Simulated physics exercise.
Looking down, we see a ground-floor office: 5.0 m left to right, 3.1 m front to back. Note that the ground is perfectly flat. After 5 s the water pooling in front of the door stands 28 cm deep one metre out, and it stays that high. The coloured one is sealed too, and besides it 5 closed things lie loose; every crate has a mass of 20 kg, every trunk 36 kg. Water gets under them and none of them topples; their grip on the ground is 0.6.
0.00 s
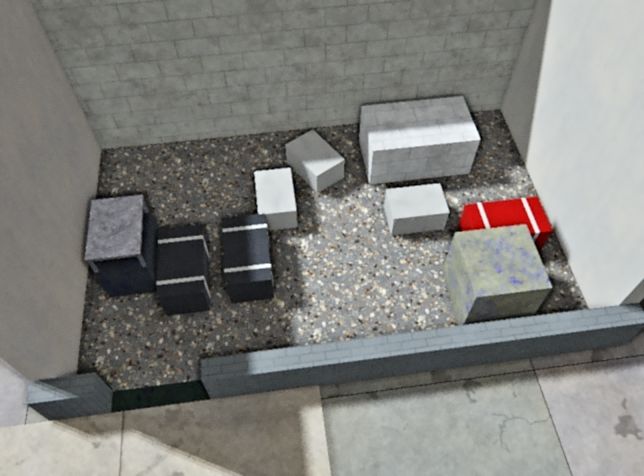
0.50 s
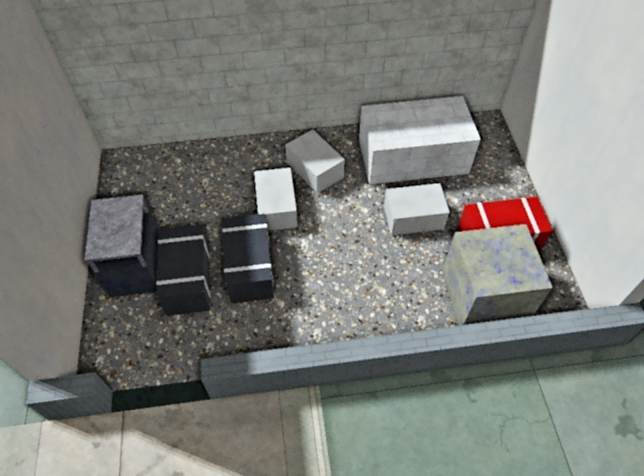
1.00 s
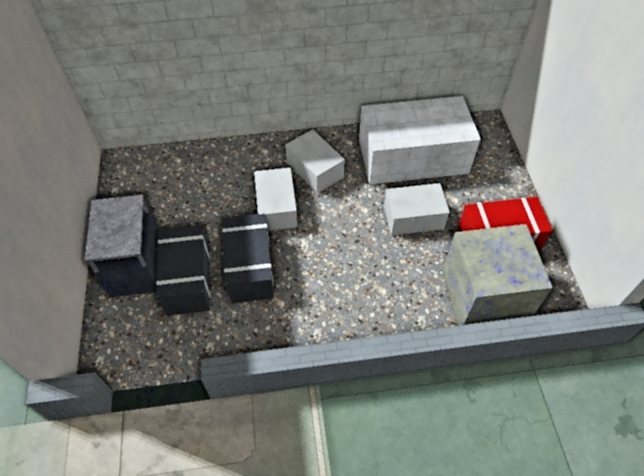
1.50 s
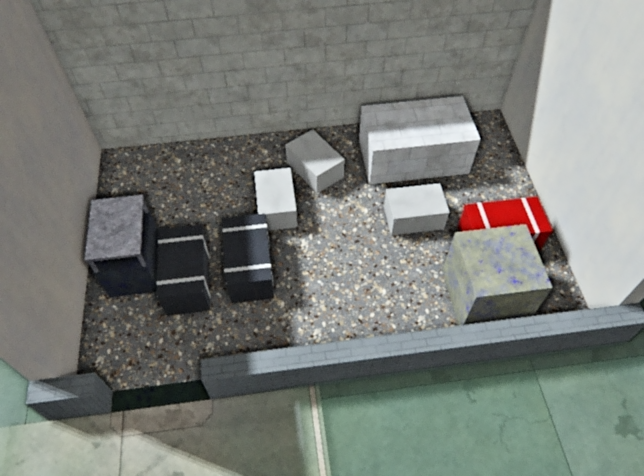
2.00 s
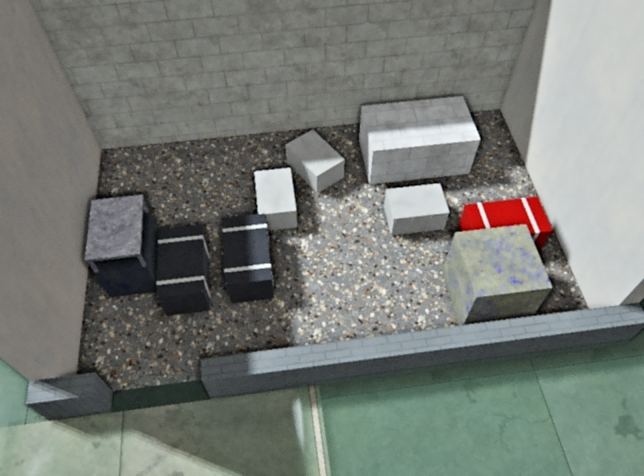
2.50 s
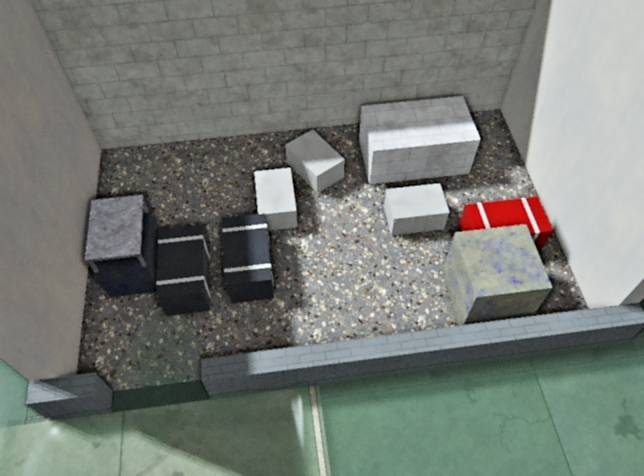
Greenish water spreads over the pale paving outside a small walled room seen from above, first across the right, then the left, finally reaching just inside the doorway gap at lower left. Dark trunks stand at left, white boxes near the middle and back, and a red trunk behind a mottled block at right. The objects and the camera stay still.
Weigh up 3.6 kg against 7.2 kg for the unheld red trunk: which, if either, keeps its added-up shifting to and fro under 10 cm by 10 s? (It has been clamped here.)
Winning option: Only the heavier.
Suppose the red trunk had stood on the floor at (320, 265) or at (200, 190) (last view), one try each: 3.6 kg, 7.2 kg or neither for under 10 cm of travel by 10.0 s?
In order: Both fall short; both fall short.
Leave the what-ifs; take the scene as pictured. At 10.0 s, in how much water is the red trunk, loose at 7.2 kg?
4 cm, roughly.
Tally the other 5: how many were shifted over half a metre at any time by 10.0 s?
The total is 4.
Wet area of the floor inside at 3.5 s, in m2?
Some 1.5 m2.
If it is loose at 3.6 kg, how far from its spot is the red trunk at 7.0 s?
Around 0 centimetres out of place.
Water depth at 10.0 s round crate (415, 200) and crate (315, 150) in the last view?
Close to 5 and 16 centimetres.
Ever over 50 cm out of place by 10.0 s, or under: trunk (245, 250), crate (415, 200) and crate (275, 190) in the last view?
Exceeded, Not exceeded, Exceeded, in that order.
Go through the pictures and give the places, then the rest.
In the first picture, the red trunk at (508, 218), on the bottom; water covers 0.0 m2; 0 of 6 have shifted.
In the second picture, the red trunk at (508, 218), on the bottom; water covers 0.0 m2; 0 of 6 have shifted.
In the third picture, the red trunk at (508, 218) rests on the ground; water covers 0.0 m2; 0 of 6 have shifted.
In the fourth picture, the red trunk at (508, 218), on the bottom; 0.0 m2 under water; 0 of 6 have shifted.
In the fifth picture, the red trunk at (508, 218) rests on the ground; water covers 0.0 m2; 0 of 6 have shifted.
In the sixth picture, the red trunk at (508, 218) rests on the ground; water covers 0.5 m2; 0 of 6 have shifted.
After 3.5 s the red trunk would be 0 cm from its start with 3.6 kg and 0 cm from its start with 7.2 kg; 0 cm of water round it then.
After 4.5 s the red trunk would be 0 cm from its start with 3.6 kg and 0 cm from its start with 7.2 kg; 0 cm of water round it then.
After 7.0 s the red trunk would be 0 cm from its start with 3.6 kg and 0 cm from its start with 7.2 kg; 1 cm of water round it then.
After 10.0 s the red trunk would be 34 cm from its start with 3.6 kg and 5 cm from its start with 7.2 kg; 4 cm of water round it then.
